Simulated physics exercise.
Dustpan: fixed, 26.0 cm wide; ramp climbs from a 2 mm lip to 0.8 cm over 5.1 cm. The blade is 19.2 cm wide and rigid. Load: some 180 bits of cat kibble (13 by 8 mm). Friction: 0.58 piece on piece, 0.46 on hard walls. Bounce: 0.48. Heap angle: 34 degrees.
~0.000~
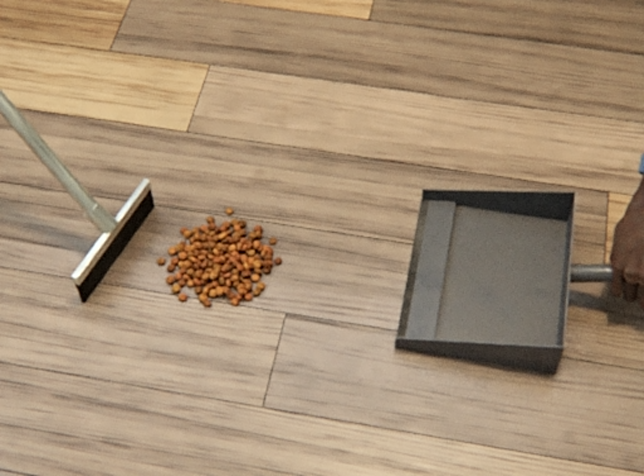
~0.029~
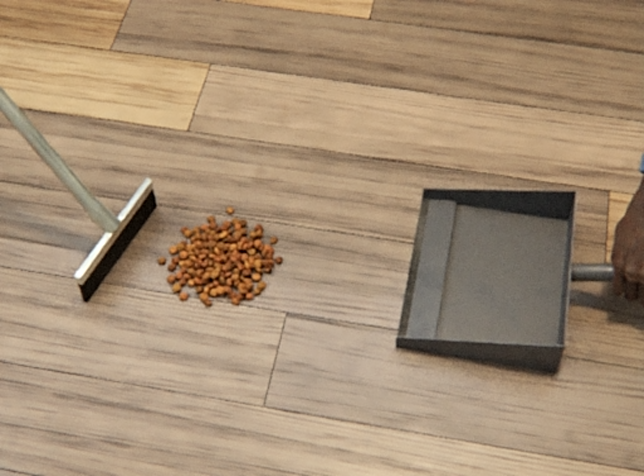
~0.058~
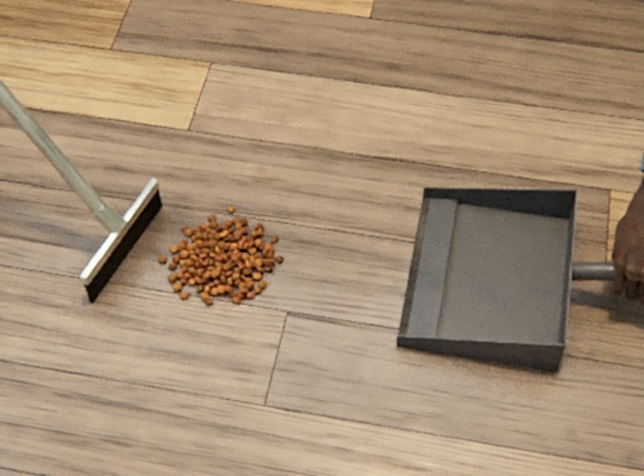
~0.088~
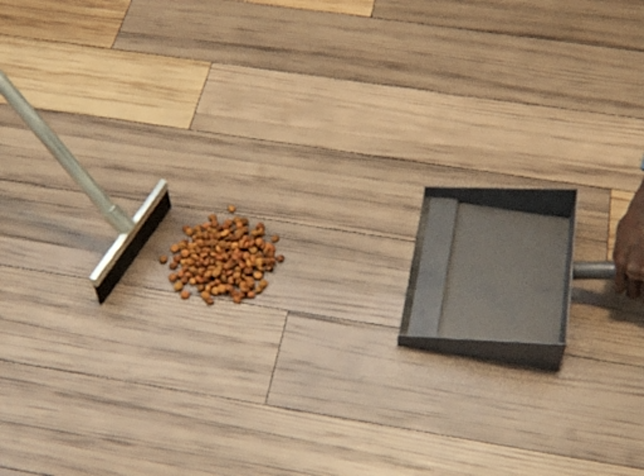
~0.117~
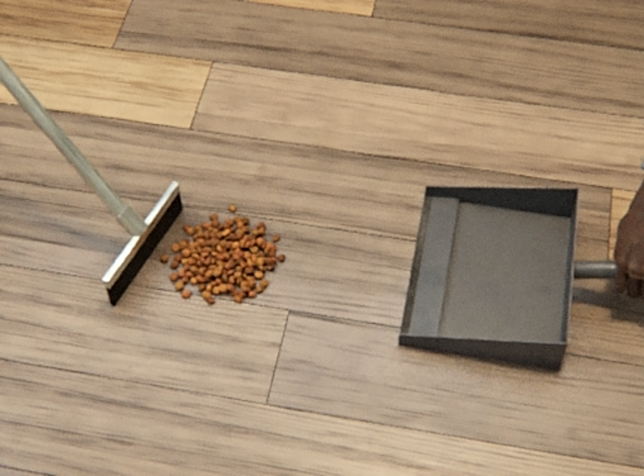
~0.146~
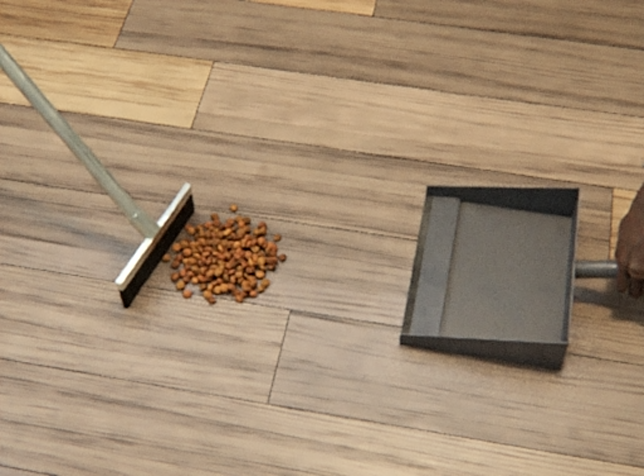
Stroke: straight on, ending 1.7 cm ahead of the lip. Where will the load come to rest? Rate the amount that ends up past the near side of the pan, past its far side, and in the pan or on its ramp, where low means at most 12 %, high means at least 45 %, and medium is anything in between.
Near side - medium, far side - low, pan - medium.
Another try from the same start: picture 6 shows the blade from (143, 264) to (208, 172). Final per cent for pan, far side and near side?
You'd see pan at 5, far at 0 and near at 0.
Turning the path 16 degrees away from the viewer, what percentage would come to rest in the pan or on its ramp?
Roughly 10 per cent would finish in the pan or on its ramp.
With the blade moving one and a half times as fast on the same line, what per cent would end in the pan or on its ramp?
In that case close to 35 per cent.
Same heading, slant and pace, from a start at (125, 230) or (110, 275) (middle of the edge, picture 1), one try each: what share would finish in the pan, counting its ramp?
Close to 20 in a hundred, then close to 20 in a hundred.
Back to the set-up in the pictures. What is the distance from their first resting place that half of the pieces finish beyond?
Median: Approx. 26 cm.
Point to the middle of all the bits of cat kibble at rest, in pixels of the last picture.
When it all comes to rest, the middle is near (397, 301).
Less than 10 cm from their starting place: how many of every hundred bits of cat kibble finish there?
Roughly 5 in a hundred.
Then, at 0.41 s, middle of the blade 21 cm from the lip; 0 % over the lip, far side 0 %, near side 10 %.
After 0.59 s, middle of the blade 10 cm from the lip; 0 % over the lip, far side 0 %, near side 15 %.
After 0.89 s, middle of the blade 4 cm from the lip; 25 % over the lip, far side 0 %, near side 20 %.
By 1.3 s all is still; near side 20 %, far side 0 %, pan 25 %, in front of the lip or behind the blade 55 %.
